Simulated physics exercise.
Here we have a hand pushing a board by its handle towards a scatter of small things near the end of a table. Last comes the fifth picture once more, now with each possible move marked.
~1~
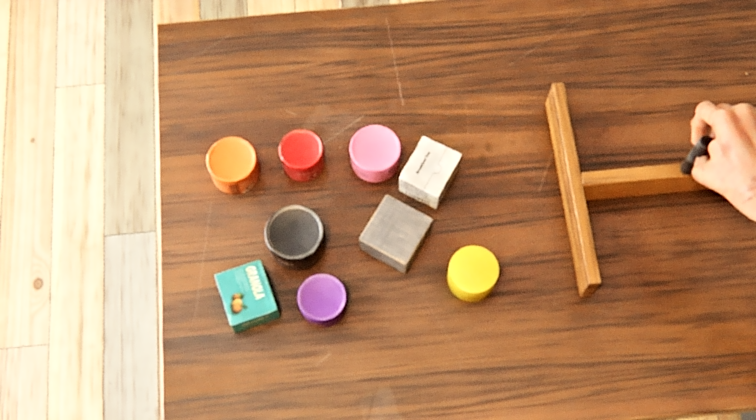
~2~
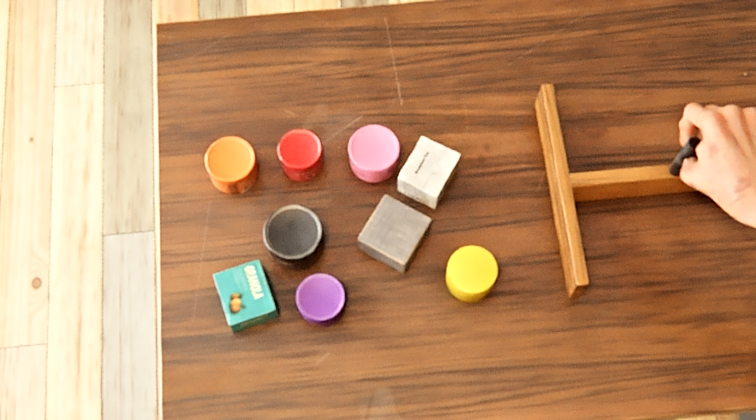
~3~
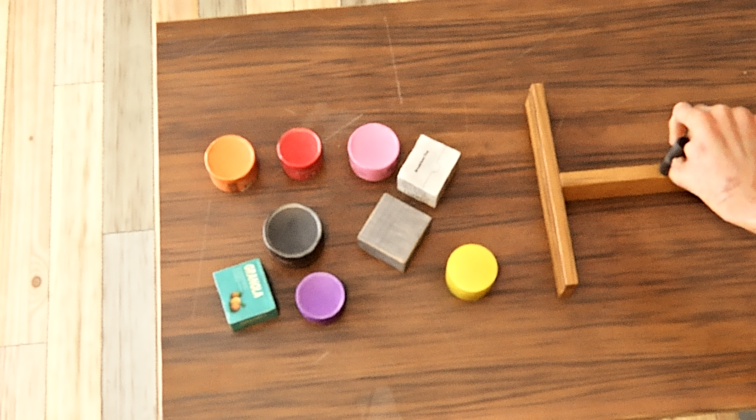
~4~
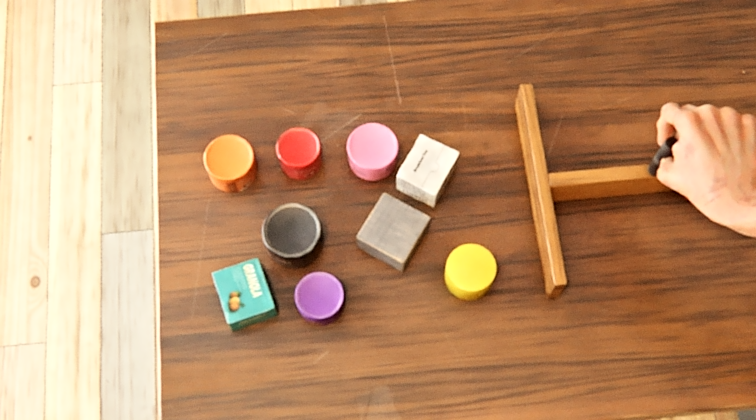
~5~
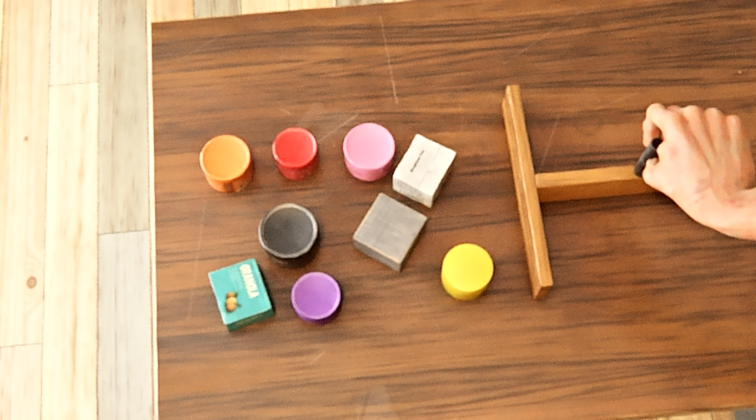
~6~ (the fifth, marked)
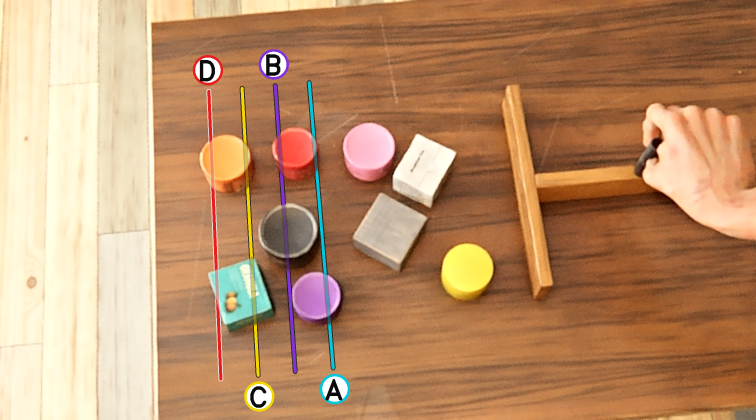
A hand slides a wooden T-shaped board left across a table toward scattered small objects.
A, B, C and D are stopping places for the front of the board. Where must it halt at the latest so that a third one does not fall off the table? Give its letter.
Line C.
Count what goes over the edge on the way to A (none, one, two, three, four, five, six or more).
By then, none.
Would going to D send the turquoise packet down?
By then, yes.
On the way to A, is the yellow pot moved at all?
By then, yes.
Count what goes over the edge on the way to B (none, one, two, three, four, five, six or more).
By then, none.
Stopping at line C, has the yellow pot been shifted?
Yes.
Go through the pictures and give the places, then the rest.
The first frame shows black jar (296, 238); white packet (430, 173); orange jar (234, 167).
The second frame shows board (565, 180); pink tub (374, 154).
The third frame shows board (555, 180); grey block (395, 232).
The fourth frame shows board (543, 180); purple tub (320, 299).
The fifth frame shows board (530, 181); black jar (290, 236); white packet (424, 171); orange jar (228, 165).
On the marked copy, A at (321, 217); B at (285, 221); C at (250, 224); D at (215, 227).
Taking C. A third of the way, board (431, 190); yellow pot (407, 280); pink tub (349, 150).
Two thirds of the way, board (329, 200); orange jar (205, 170); turquoise packet (225, 298).
When it is over, board (250, 207); orange jar (158, 180); turquoise packet (167, 308); none fallen.
As for the rest, A is within the limit but short; B is within the limit but short; D drops four.
